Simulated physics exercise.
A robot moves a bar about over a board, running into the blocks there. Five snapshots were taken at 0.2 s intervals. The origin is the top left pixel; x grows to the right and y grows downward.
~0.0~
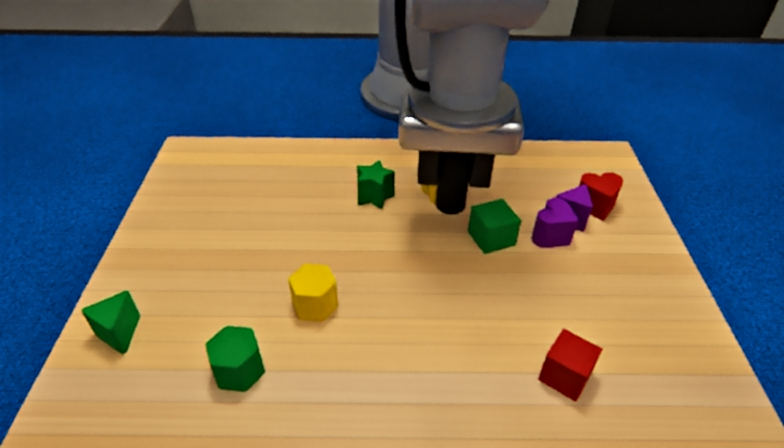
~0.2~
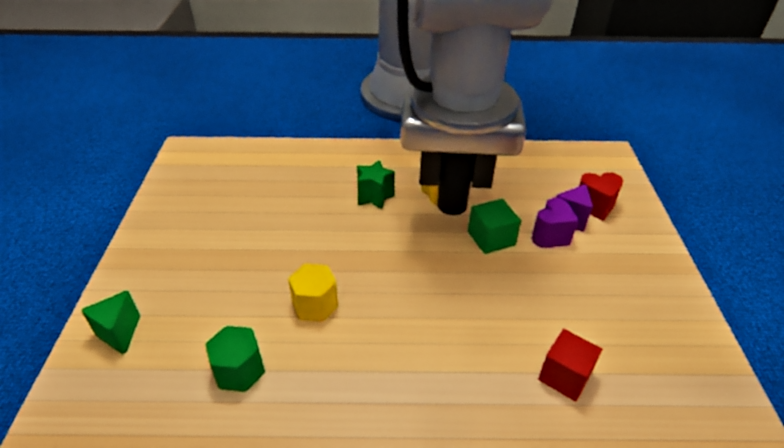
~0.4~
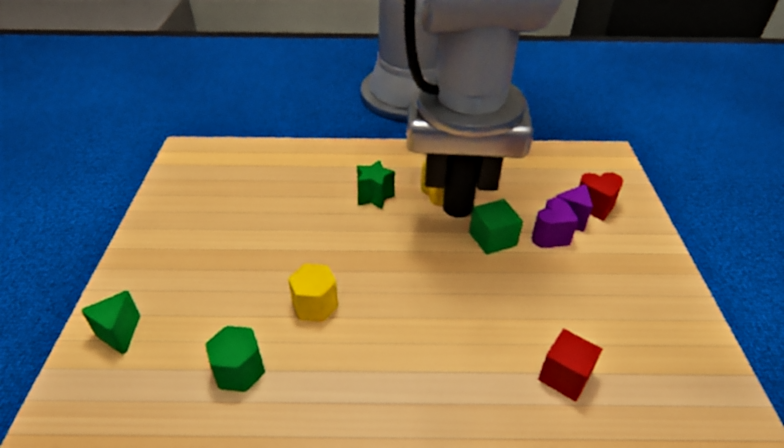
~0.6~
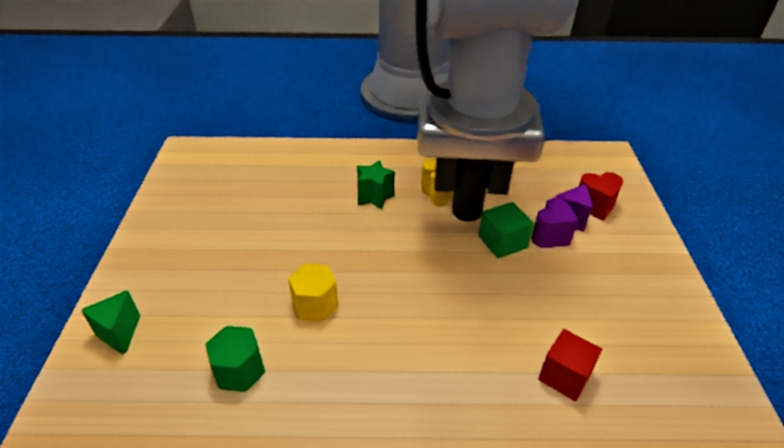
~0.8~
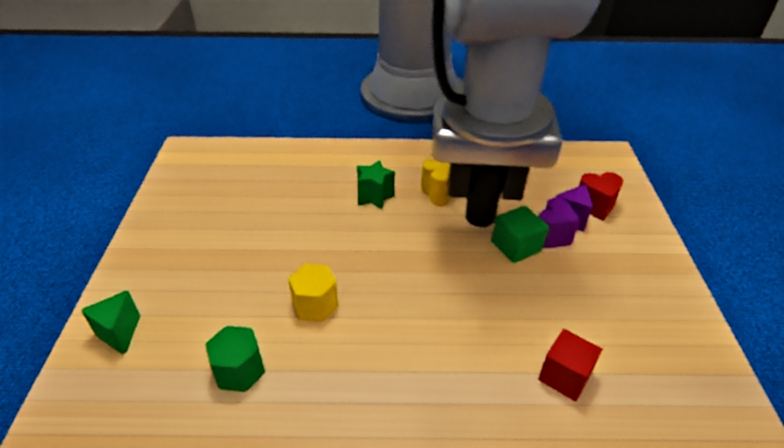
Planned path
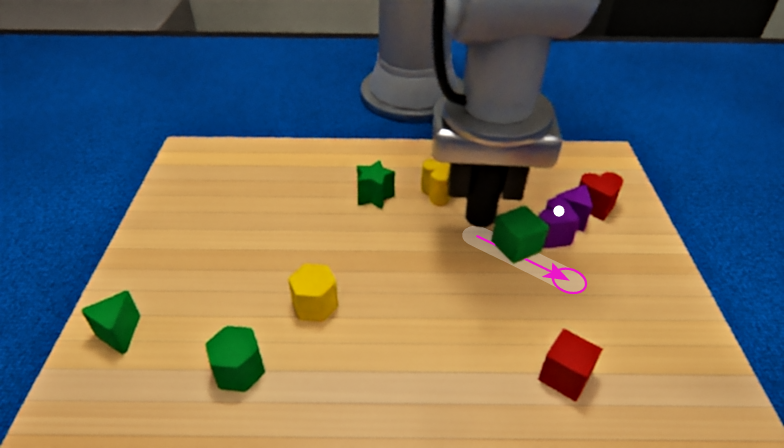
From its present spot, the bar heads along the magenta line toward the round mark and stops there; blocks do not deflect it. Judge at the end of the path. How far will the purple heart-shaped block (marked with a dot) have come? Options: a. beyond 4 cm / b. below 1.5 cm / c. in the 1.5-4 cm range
The one that fits is c, in the 1.5-4 cm range.
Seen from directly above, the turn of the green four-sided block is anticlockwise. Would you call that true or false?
That statement is accurate.
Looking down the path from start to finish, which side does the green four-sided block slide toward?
It's set to shift left.
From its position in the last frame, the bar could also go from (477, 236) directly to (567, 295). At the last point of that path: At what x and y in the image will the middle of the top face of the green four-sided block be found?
My estimate: (589, 246).
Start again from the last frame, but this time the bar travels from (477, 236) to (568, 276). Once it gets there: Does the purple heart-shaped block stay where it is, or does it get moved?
At the end of the path, it will have moved.
The line goes from (477, 236) to (569, 281); the dot is on the purple heart-shaped block.
On the path given first. One third of the way, bar at (511, 232); green four-sided block at (556, 233); purple heart-shaped block at (573, 212), turned 50° anticlockwise.
Two thirds of the way, bar at (543, 246); green four-sided block at (582, 244), turned 45° anticlockwise; purple heart-shaped block at (579, 214), turned 65° anticlockwise.
At the end, bar at (576, 262); yellow heart-shaped block unmoved; green four-sided block at (613, 250), turned 80° anticlockwise; purple heart-shaped block at (579, 214), turned 65° anticlockwise.
